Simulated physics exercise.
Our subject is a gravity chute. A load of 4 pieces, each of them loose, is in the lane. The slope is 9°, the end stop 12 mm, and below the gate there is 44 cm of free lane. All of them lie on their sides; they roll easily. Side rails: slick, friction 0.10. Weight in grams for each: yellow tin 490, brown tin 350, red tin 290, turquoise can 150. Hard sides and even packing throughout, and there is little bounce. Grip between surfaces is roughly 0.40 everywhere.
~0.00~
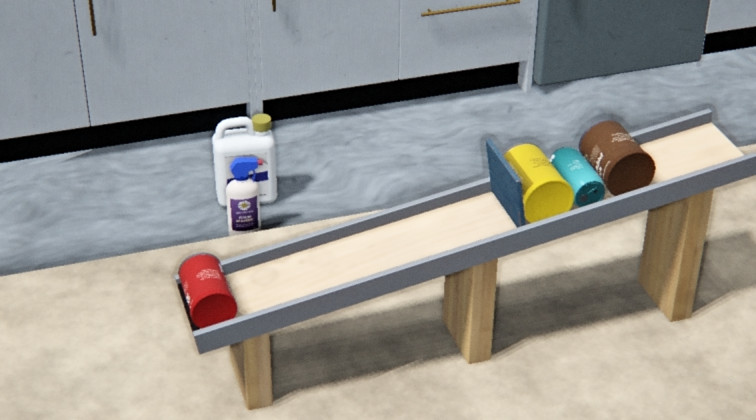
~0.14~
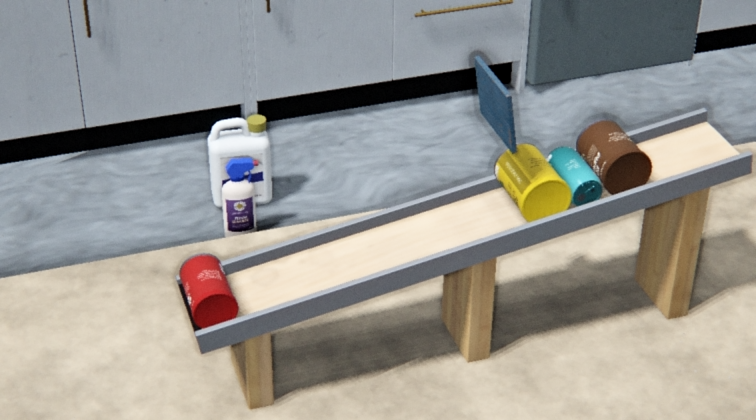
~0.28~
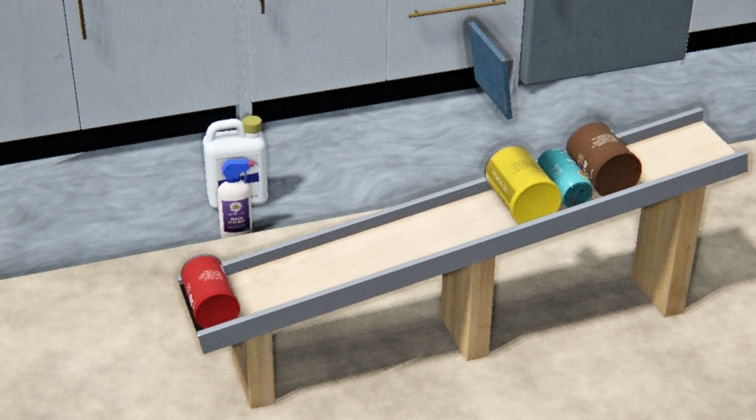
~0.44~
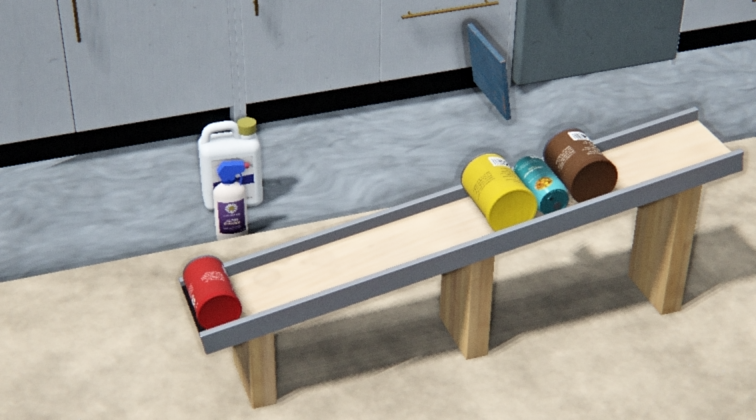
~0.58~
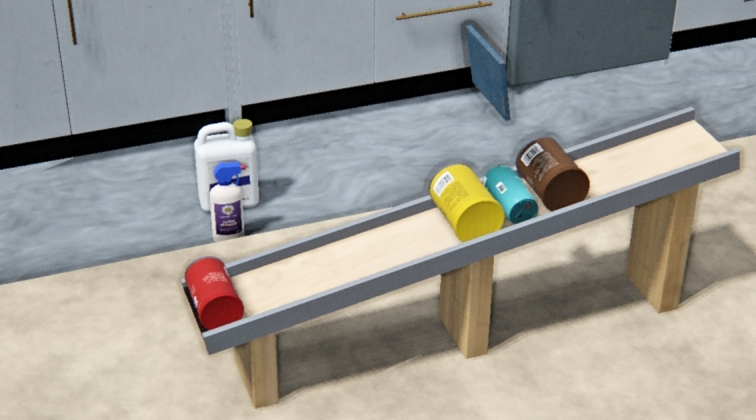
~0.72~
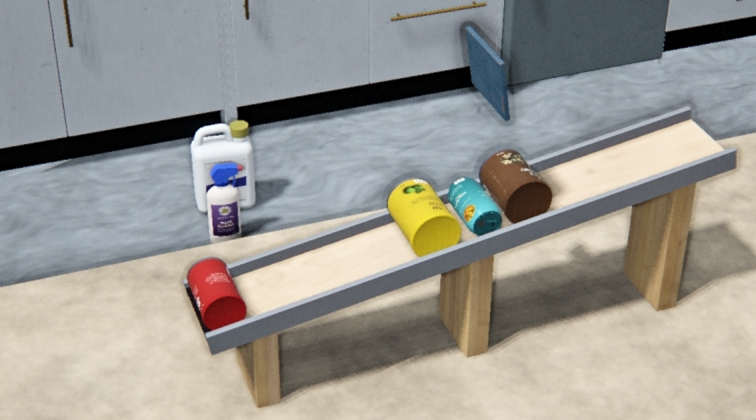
A blue gate lifts, and yellow, turquoise and brown containers roll partway down the sloping chute.
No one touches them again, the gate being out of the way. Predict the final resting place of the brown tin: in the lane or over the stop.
I'd say it is still on board.
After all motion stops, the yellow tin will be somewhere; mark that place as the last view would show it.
It comes to rest somewhere around (262, 274).
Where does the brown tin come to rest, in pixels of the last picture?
Somewhere around (346, 245).
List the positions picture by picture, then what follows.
Gate shut; brown tin (616, 158); yellow tin (534, 183), in the first frame.
Leader 51 cm from the stop; turquoise can (573, 176); yellow tin (532, 183), in the second frame.
Leader 49 cm from the stop; red tin (210, 291); turquoise can (564, 178), in the third frame.
Leader 46 cm from the stop; yellow tin (498, 192); red tin (211, 292), in the fourth frame.
Leader 40 cm from the stop; yellow tin (466, 203); turquoise can (510, 195), in the fifth frame.
Leader 33 cm from the stop; brown tin (515, 186); red tin (216, 294), in the sixth frame.
By 0.92 s, leader 19 cm from the stop; brown tin near (446, 210).
By 1.02 s, leader 11 cm from the stop; brown tin near (408, 223).
When it is over (1.8 s), all 4 in the lane. In the last view, brown tin near (346, 245).
